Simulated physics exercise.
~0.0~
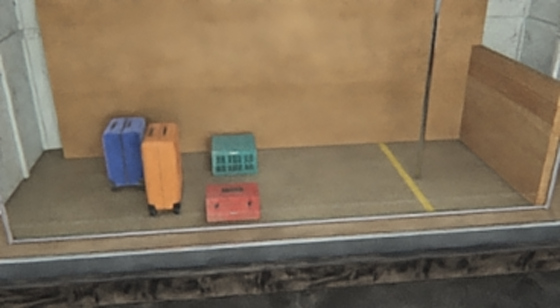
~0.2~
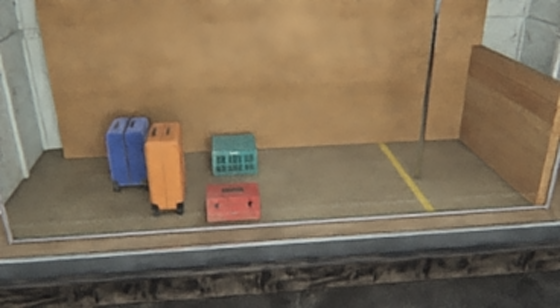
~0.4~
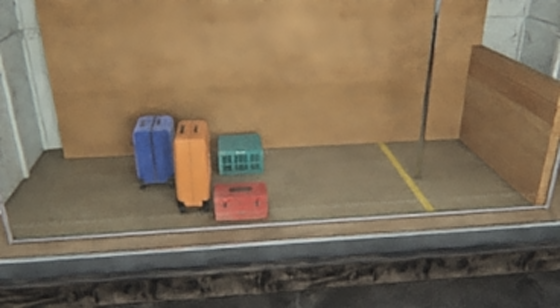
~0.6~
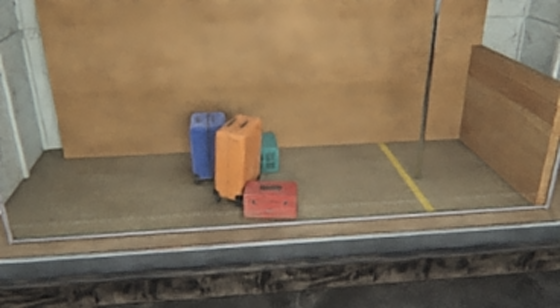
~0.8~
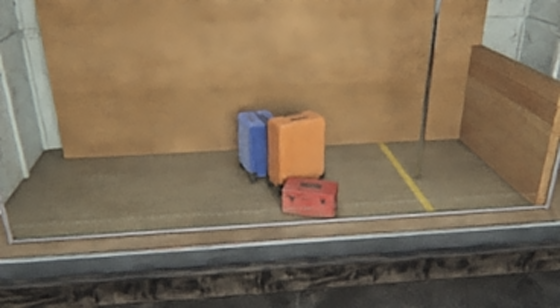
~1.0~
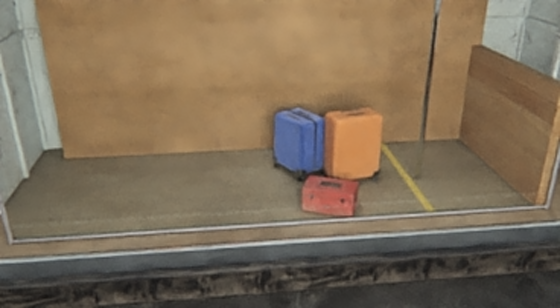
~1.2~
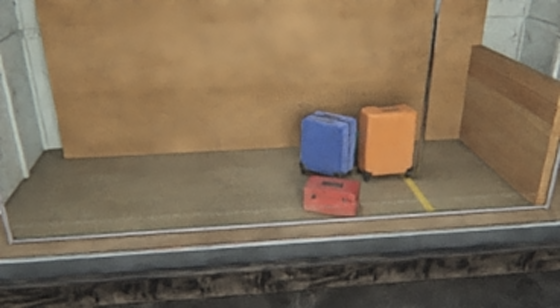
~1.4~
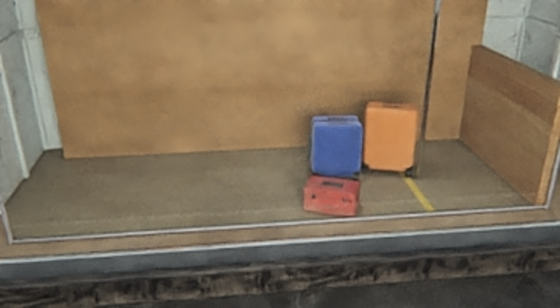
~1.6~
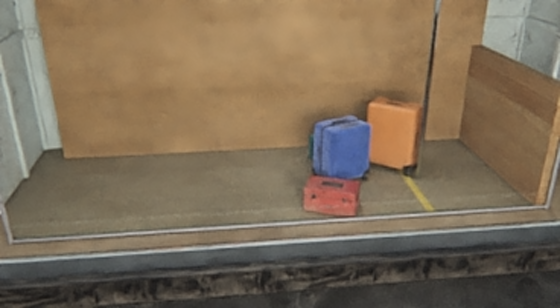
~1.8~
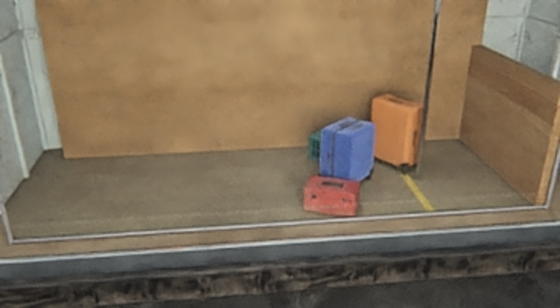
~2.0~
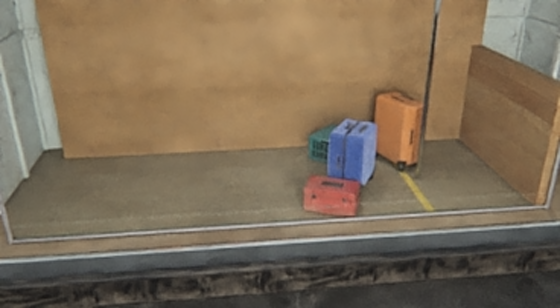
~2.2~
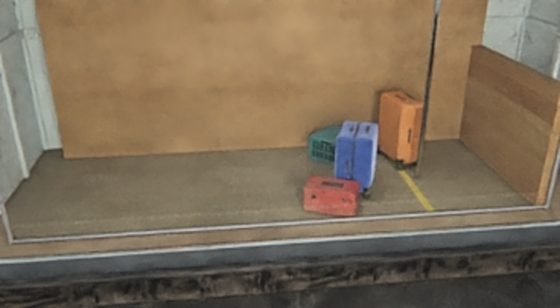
An orange suitcase and a blue one slid right across the cargo floor along with a red toolbox and a teal crate, turning as they went, until the orange case stopped past the yellow line and the other three settled short of it.
